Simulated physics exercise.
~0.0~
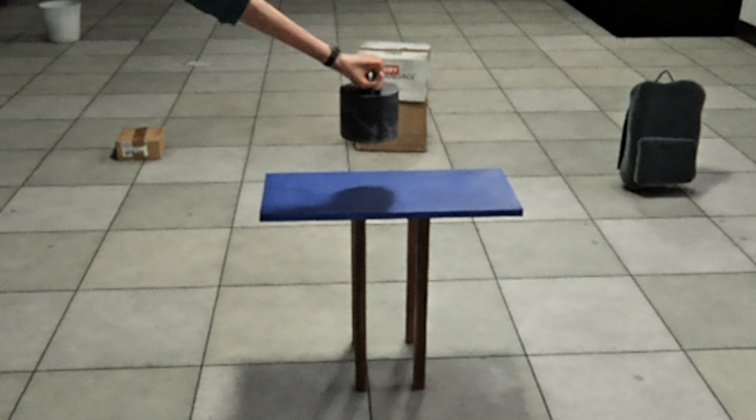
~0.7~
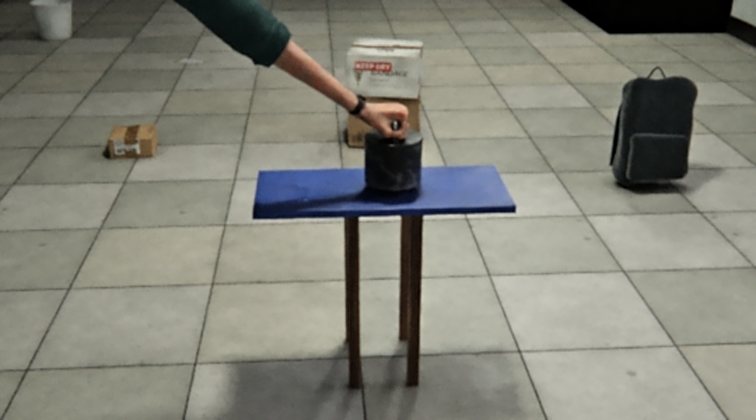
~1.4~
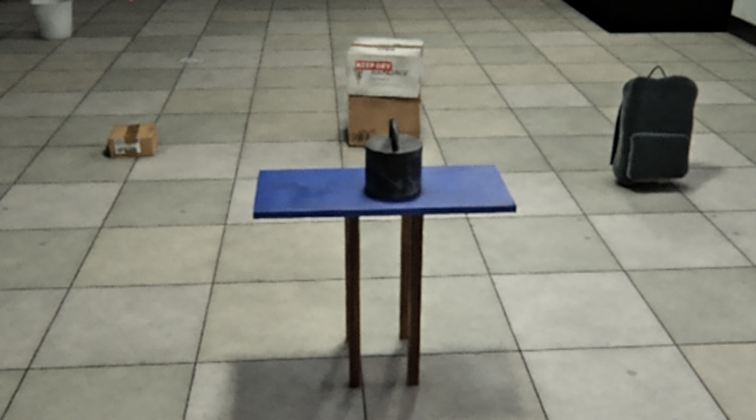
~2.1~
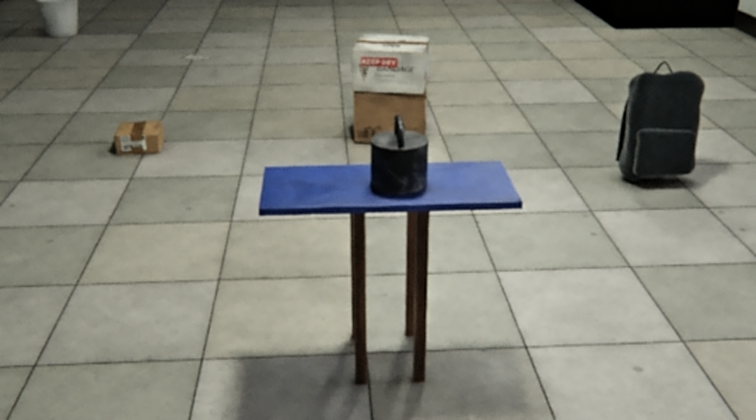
A blue-topped trestle on narrow brown legs stands in the middle of a grey tiled floor, seen from the front and slightly above by a gently swaying camera. Behind it are stacked white and brown boxes, with a small brown carton to the left, a white bucket at the far left and a dark backpack to the right. A hand reaching from the upper left holds a black cylinder by its handle above the blue top. It lowers the cylinder onto the surface, lets go and draws out of view. The cylinder stays put, and the trestle remains steady and upright.
